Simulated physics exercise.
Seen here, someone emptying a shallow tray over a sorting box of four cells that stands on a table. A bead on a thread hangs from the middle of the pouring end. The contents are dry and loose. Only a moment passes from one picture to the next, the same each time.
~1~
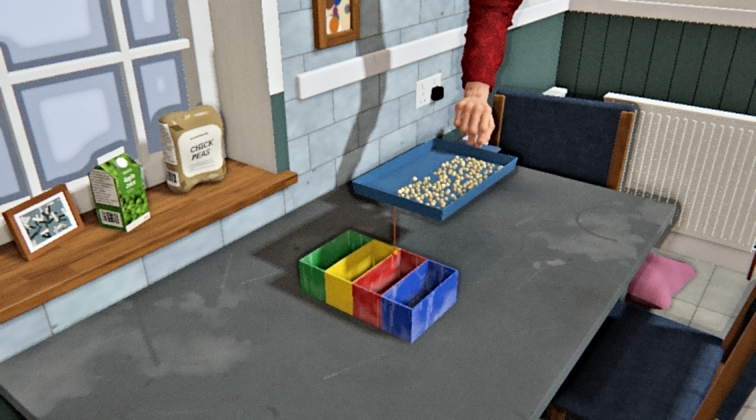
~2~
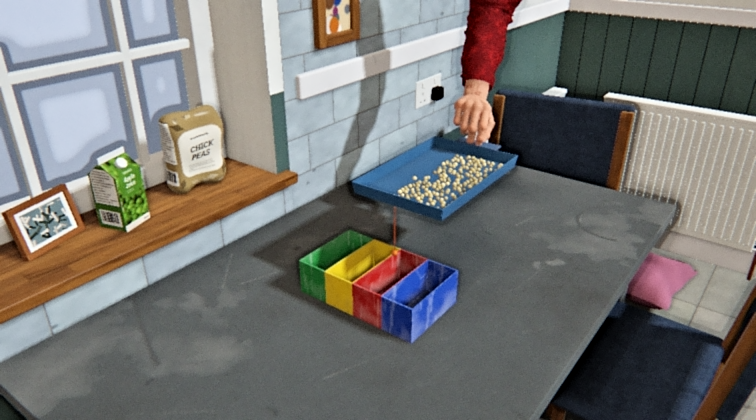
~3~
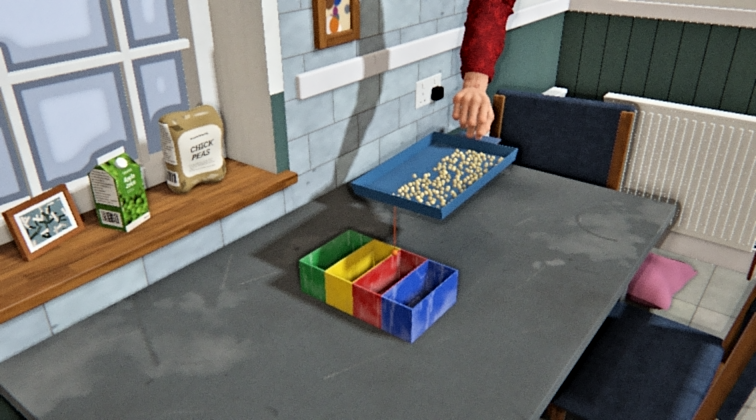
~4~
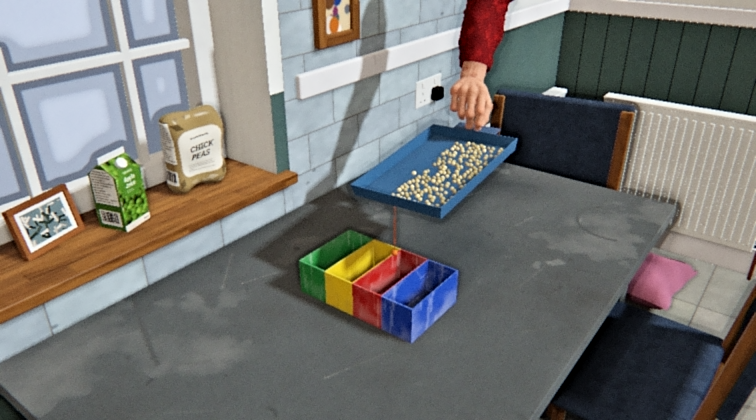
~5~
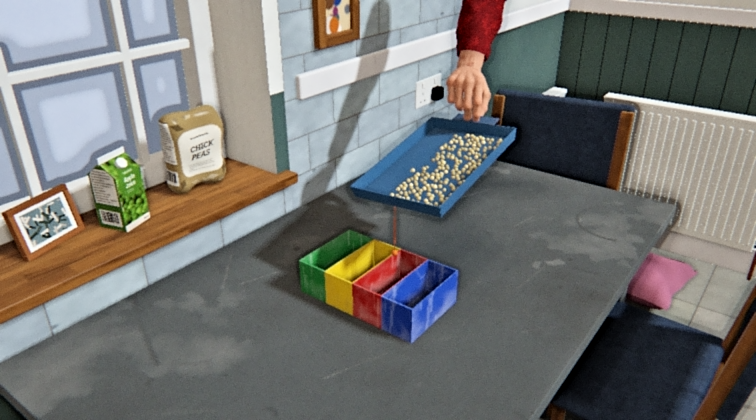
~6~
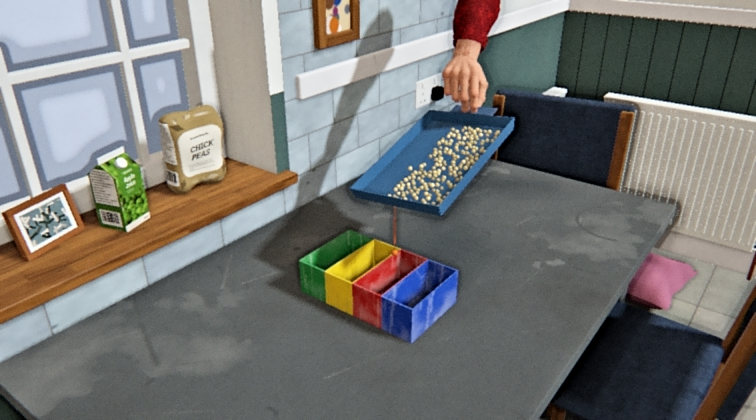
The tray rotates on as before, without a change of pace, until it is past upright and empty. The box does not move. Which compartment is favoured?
The green one ends fullest.
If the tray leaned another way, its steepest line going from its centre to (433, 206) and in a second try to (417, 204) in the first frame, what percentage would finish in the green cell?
First some 0, then 0 per cent.
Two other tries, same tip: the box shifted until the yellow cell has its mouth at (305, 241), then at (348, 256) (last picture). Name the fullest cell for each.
In turn: The blue cell; yellow.
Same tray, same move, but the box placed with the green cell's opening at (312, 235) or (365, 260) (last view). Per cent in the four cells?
First some 100, then 40 per cent.
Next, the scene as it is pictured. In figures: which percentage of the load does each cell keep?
In per cent, green cell 50, yellow cell 40, red cell 10 and blue cell 0.
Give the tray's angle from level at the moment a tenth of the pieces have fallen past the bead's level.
Near 65 degrees.
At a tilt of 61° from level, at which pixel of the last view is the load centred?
Close to (375, 198).
Just after the last frame, tray tipped steeply; the larger part on the tray; just a few in the green cell; about a tenth falling or outside the box.
A moment on, tray tipped right over; roughly two thirds on the tray; roughly a quarter in the green cell; about a tenth in the yellow cell; about a tenth falling or outside the box.
Further on, tray tipped past a quarter turn; roughly half in the green cell; roughly a third in the yellow cell; about a tenth in the red cell; just a few falling or outside the box.
When it is over, tray tipped past a quarter turn; roughly half in the green cell; roughly a third in the yellow cell; about a tenth in the red cell; not one in the blue cell; just a few outside the box.
